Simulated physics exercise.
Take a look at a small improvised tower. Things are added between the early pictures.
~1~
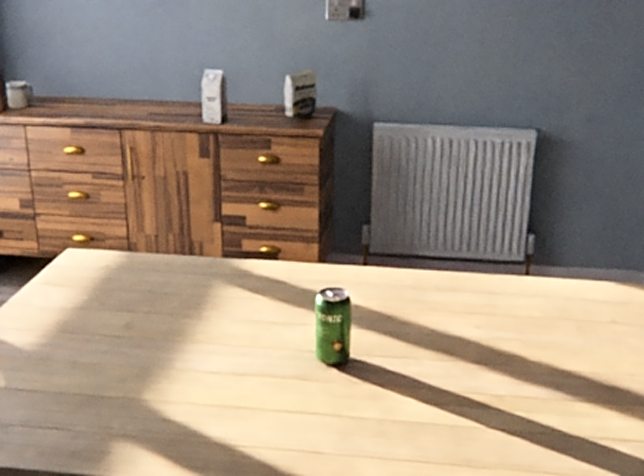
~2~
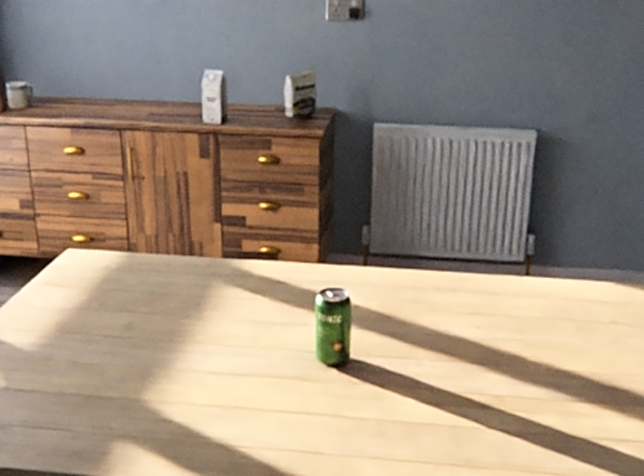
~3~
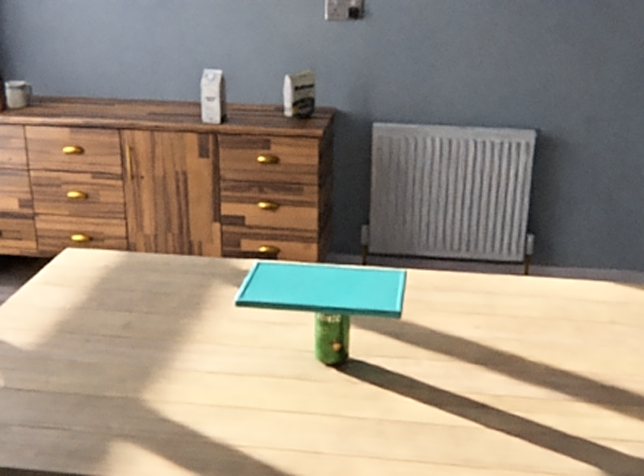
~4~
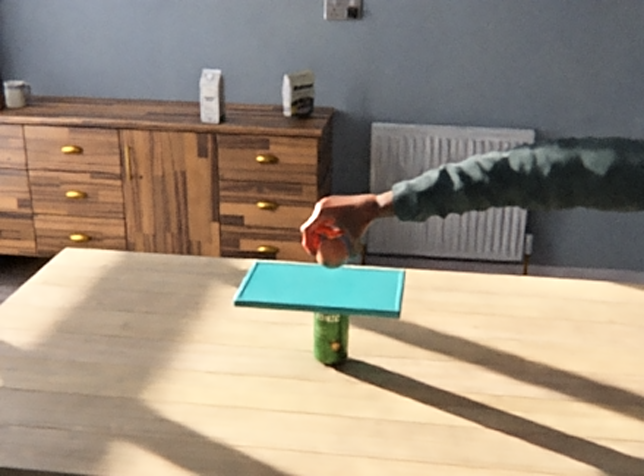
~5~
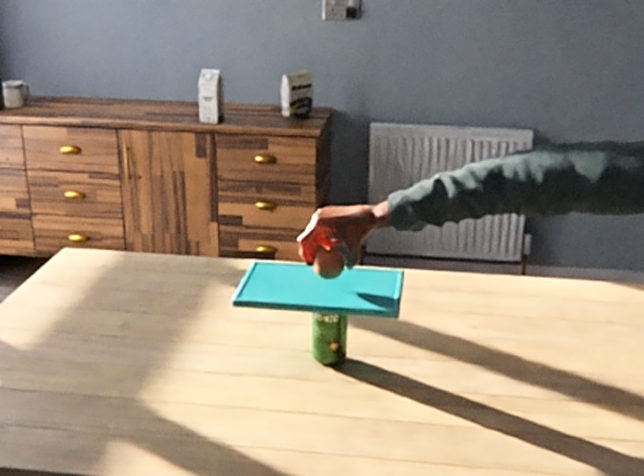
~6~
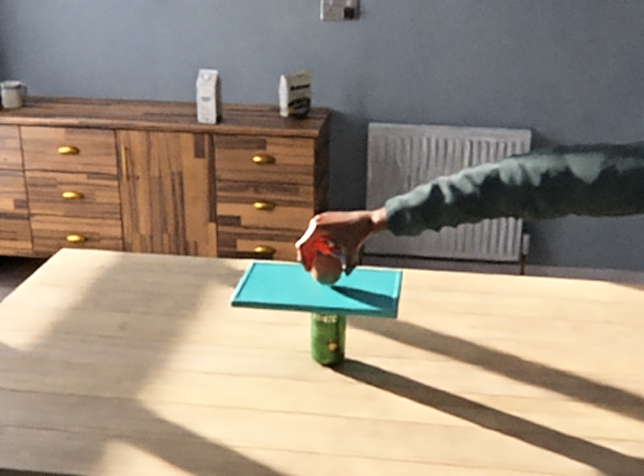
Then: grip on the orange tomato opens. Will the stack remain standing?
It stands.
Then, 0.30 s on from there, no change.
Then, 0.70 s on from there, orange tomato resting near (328, 270).
In the end, all 3 unmoved. At the end, from the last picture's camera, orange tomato near (328, 270). The stack stays up.
